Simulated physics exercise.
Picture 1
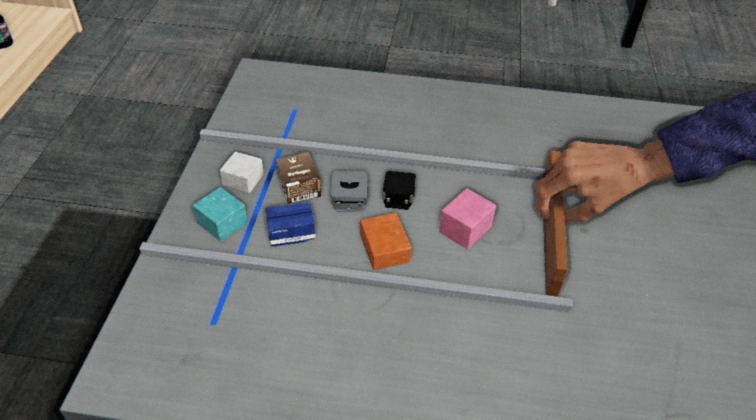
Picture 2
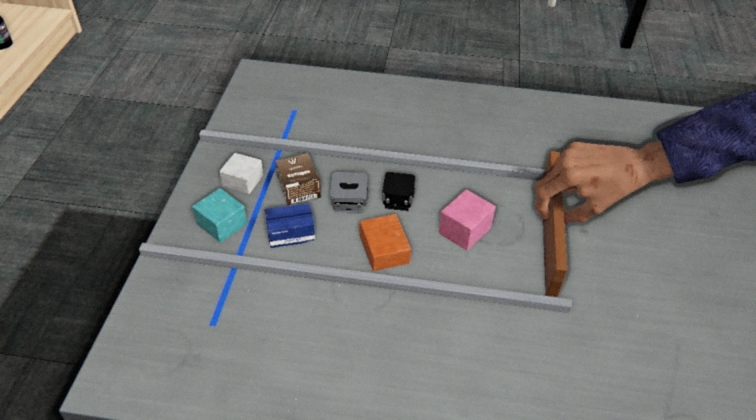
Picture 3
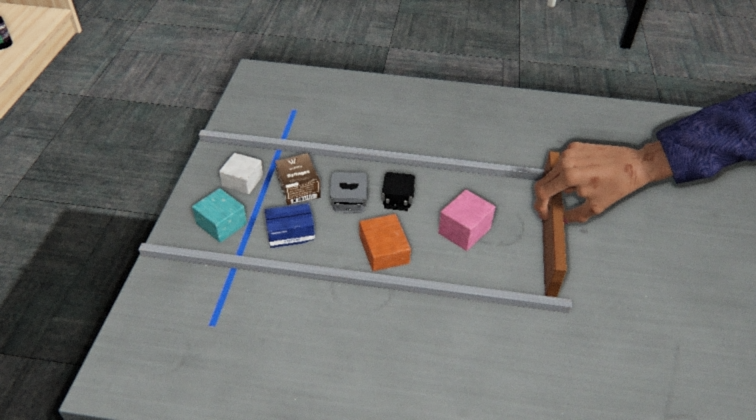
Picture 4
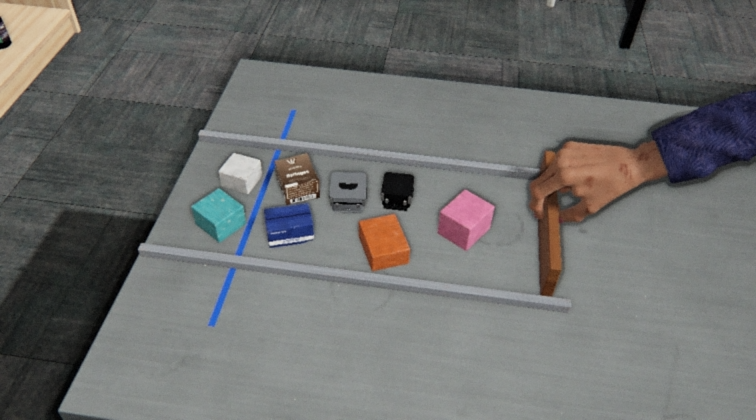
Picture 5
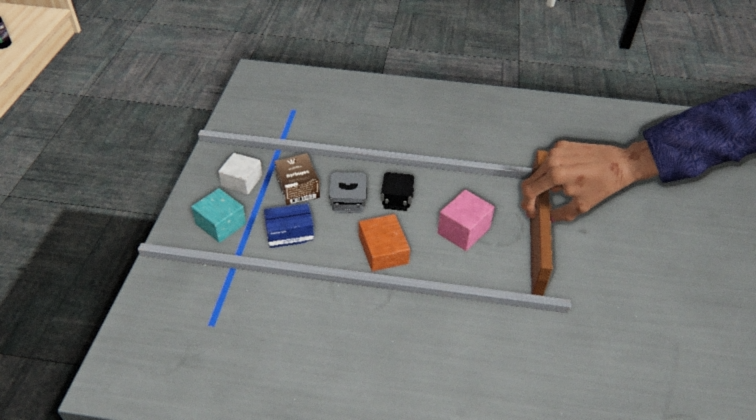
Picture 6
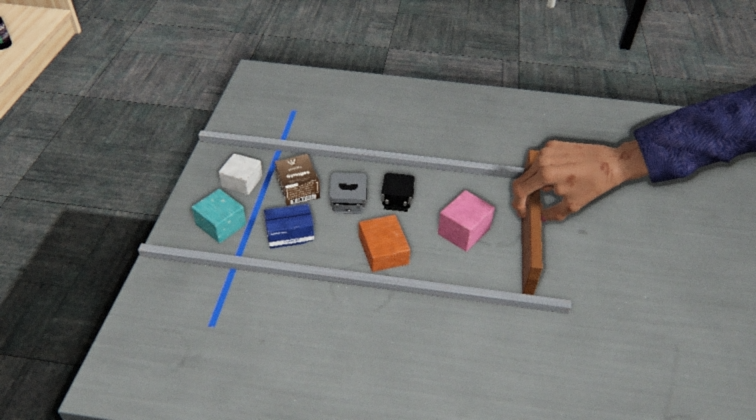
On a grey tabletop, a hand slides a wooden board slightly left between two rails, the blocks and small items staying still.
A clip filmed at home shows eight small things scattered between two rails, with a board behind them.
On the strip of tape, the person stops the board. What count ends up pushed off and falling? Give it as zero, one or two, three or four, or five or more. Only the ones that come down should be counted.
Turns out one or at most two get shoved off the end.
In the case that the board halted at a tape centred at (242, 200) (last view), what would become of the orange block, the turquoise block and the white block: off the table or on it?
Orange block remains, turquoise block drops, white block drops.
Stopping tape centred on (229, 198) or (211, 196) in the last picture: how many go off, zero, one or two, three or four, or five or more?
Count at position one: Three or four; at position two: Five or more.
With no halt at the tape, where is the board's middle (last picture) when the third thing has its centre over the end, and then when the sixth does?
At (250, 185) for the third, at (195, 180) for the sixth.
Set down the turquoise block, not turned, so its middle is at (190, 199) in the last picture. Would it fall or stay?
In that case it plunges.
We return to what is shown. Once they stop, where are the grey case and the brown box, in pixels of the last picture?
Listed in order, first is (217, 175) and the other is (192, 155).
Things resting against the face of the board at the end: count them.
The count is 3.
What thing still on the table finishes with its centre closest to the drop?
It would be the brown box, I'd say.
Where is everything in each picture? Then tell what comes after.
In the first frame, turquoise block (221, 214); white block (242, 172); brown box (298, 178); board (554, 221); tape (260, 200).
In the second frame, white block (242, 174); blue box (290, 225).
In the third frame, brown box (298, 179); grey case (349, 194).
In the fourth frame, turquoise block (219, 215); pink block (466, 220).
In the fifth frame, white block (241, 174); black case (398, 192).
In the sixth frame, turquoise block (219, 216); white block (241, 174); brown box (297, 180); board (531, 220); tape (259, 202).
Soon after, none off yet; turquoise block at rest near (219, 216); white block at rest near (241, 174); brown box at rest near (297, 180).
Then, none off yet; turquoise block at rest near (219, 216); white block at rest near (241, 174); brown box moved a little near (281, 174).
Further on, none off yet; turquoise block moved about its own width near (181, 205); white block moved well along near (193, 163); brown box moved well along near (229, 160).
At rest, the number that fall off is one or two; fallen, white block and turquoise block.
